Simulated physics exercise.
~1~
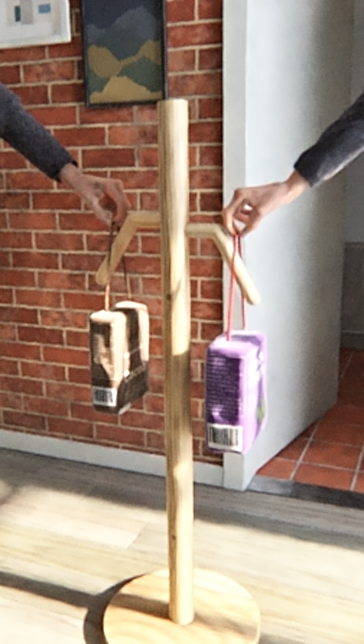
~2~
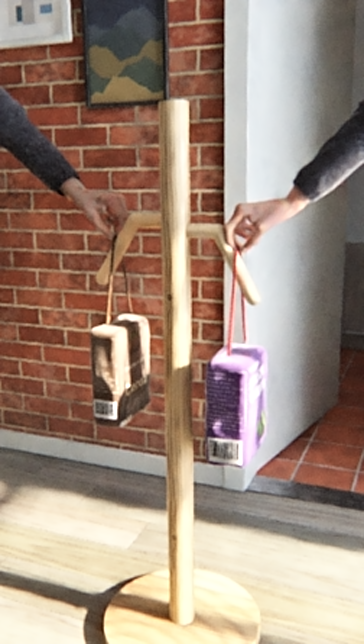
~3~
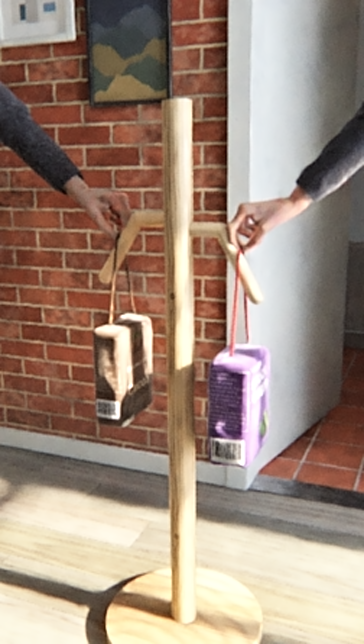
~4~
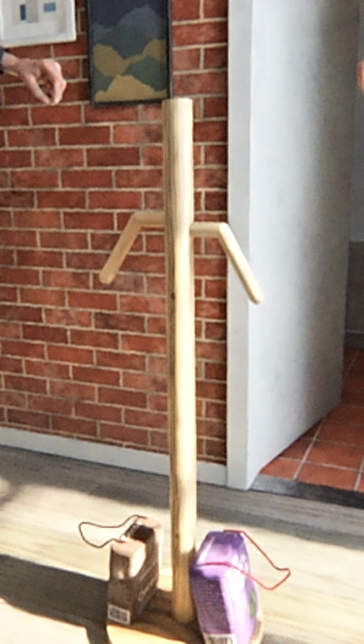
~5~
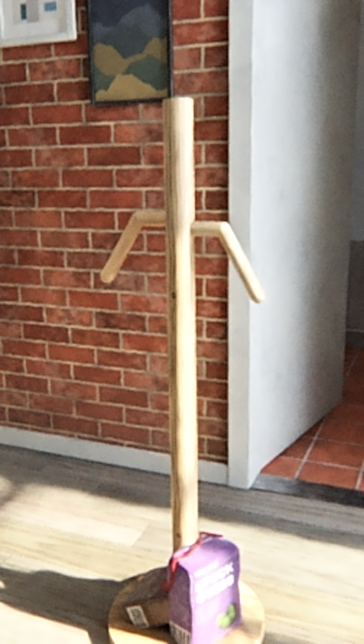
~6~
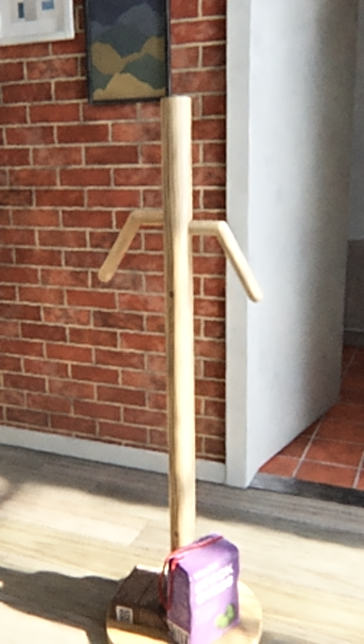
Two hands hang a brown bag and a purple sack on pegs, but both fall.
